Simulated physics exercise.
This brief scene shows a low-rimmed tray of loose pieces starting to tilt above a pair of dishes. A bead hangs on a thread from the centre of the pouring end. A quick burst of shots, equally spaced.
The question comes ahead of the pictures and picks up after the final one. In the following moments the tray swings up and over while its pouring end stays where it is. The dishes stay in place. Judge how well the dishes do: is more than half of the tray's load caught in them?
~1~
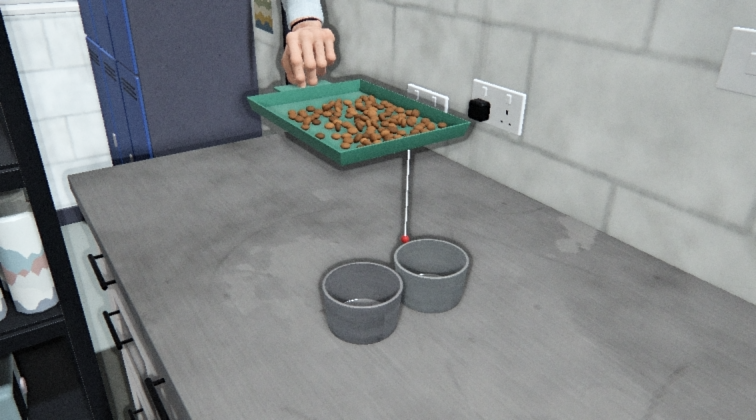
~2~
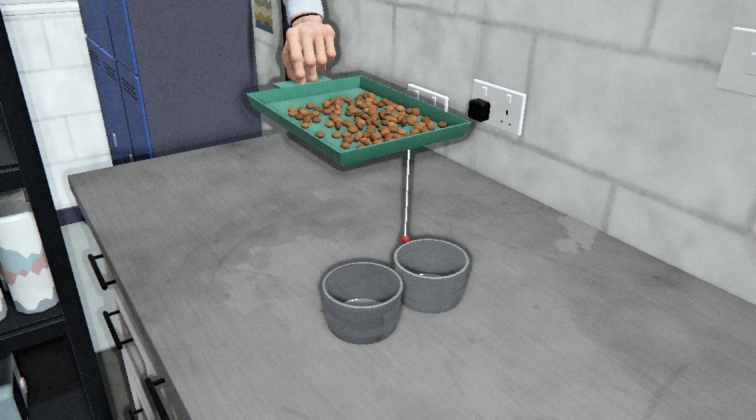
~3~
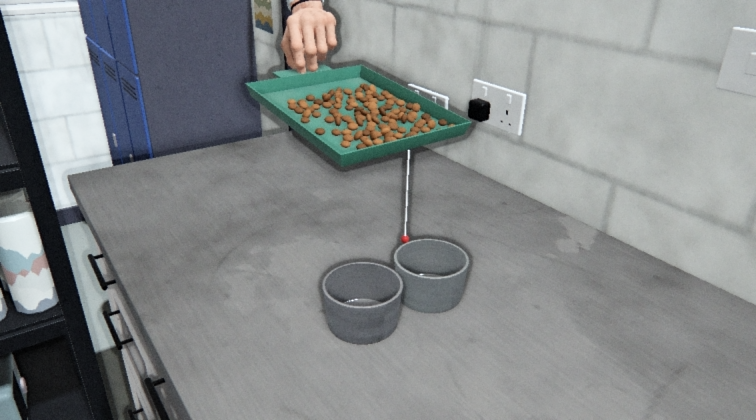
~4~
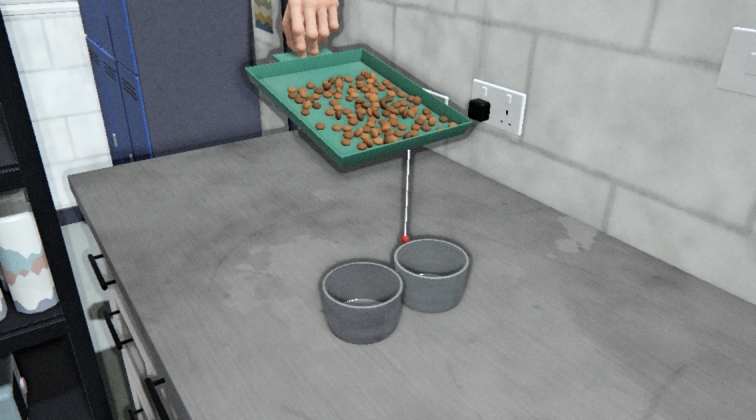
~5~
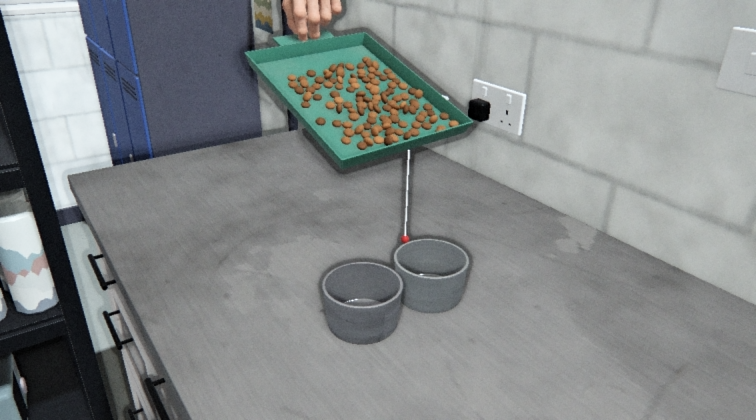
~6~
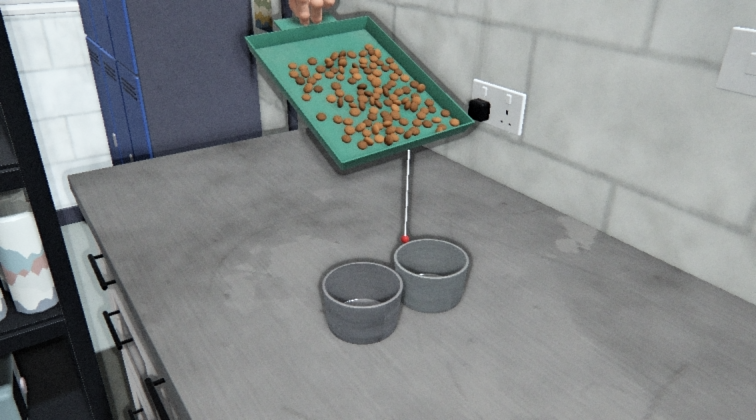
Yes, more than half is caught.
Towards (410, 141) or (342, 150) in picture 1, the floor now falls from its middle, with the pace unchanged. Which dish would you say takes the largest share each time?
I'd say the one to the right first, then the one to the left.
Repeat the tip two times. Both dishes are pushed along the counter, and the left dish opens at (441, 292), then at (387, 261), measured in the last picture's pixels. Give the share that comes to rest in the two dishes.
In order: 20 percent and 30 percent.
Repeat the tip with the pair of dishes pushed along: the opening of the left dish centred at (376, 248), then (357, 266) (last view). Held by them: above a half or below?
Well, not up to half at the first spot and not up to half at the second.
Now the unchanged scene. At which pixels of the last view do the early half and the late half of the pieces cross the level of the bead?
(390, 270) for the early half, (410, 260) for the late half.
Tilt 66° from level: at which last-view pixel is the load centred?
I'd mark it close to (395, 132).
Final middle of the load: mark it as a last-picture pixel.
The centre settles at about (387, 311).
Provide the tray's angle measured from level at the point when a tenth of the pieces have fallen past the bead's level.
Tilt: Around 80 degrees.
Soon, tray tipped steeply; nearly all on the tray; a stray few in the air.
A while on, tray tipped past a quarter turn; about a quarter on the tray; about a quarter in the left dish; a small part in the right dish; a small part outside both; about a quarter in the air.
Towards the end, tray tipped past a quarter turn; about half in the left dish; about a quarter in the right dish; about a quarter outside both.
Finally, tray tipped past a quarter turn; about half in the left dish; about a quarter in the right dish; about a quarter outside both.
